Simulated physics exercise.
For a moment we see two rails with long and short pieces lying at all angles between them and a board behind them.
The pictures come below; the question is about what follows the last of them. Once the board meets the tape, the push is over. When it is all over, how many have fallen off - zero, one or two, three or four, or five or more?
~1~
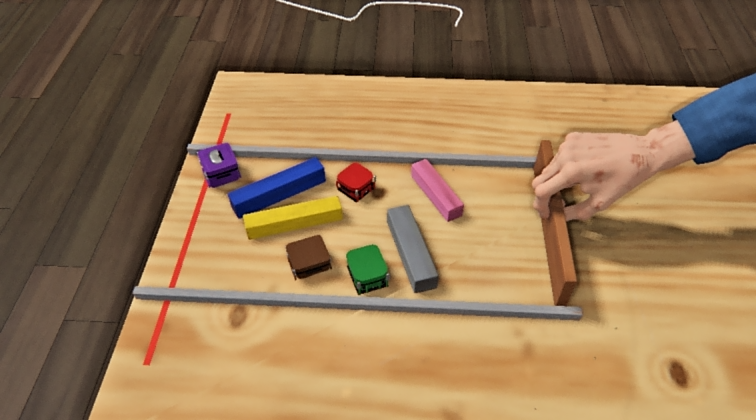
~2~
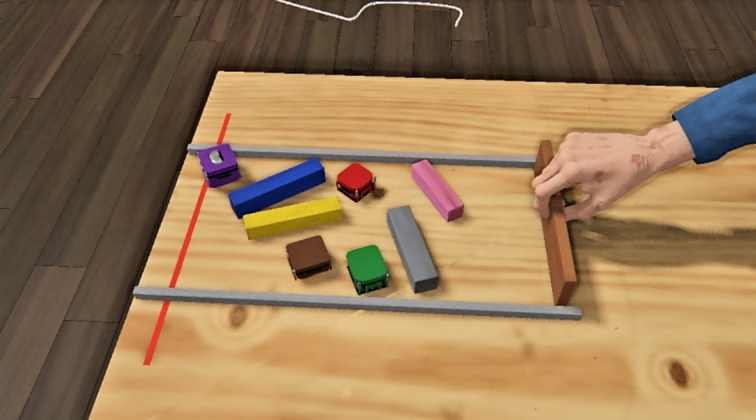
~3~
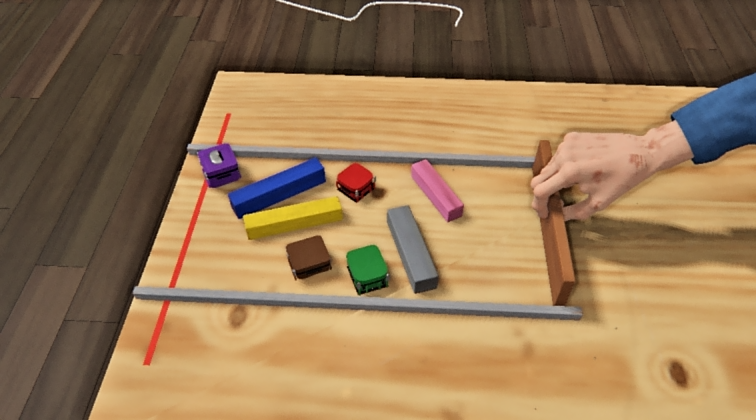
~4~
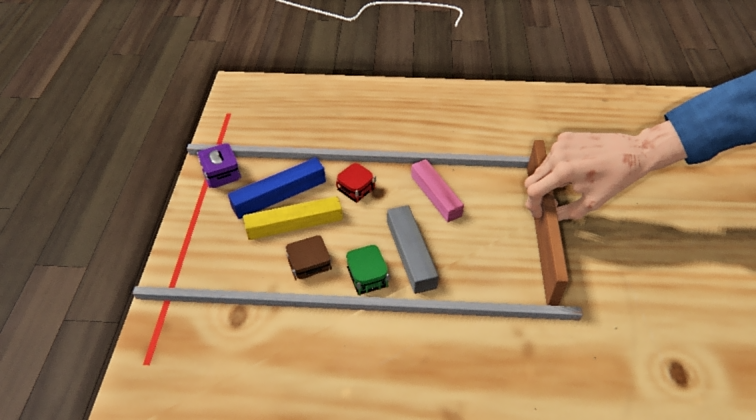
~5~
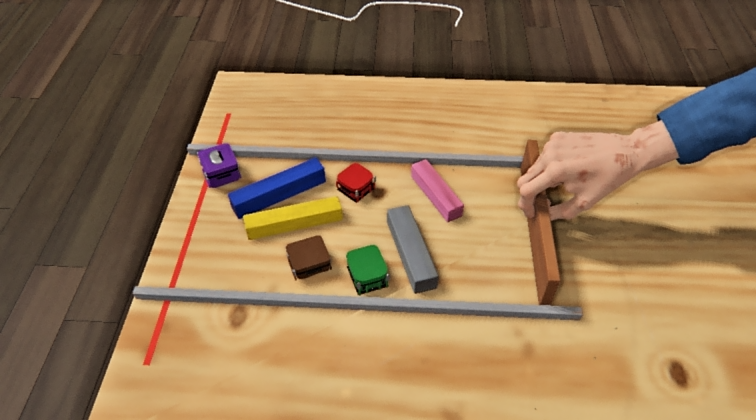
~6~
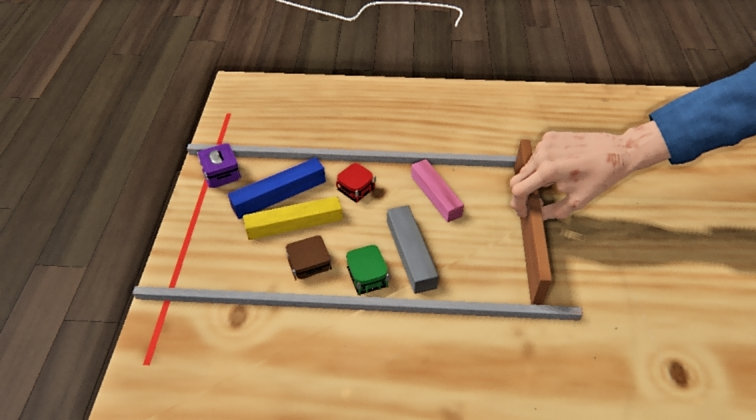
What drops is a group of five or more.
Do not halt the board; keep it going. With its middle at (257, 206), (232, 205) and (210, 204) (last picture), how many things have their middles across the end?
0; 3; 4.
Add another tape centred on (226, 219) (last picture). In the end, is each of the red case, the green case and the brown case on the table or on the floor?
Lab note - red case not toppled, green case not toppled, brown case toppled.
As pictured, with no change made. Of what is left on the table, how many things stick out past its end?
Answer: 2.
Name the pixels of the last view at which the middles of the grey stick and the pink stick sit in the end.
The grey stick at (162, 238), the pink stick at (196, 179).
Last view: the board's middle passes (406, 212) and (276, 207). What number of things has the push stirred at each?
By then 3, and later 8.
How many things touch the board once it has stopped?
The figure is 2.
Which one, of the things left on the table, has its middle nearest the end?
Going by centres, it is the red case.
Soon after, none off yet; purple case at rest near (220, 167); blue stick at rest near (278, 188); yellow bar at rest near (294, 218).
In the end, the number that fall off is five or more; gone, green case, brown case, yellow bar, blue stick and purple case.
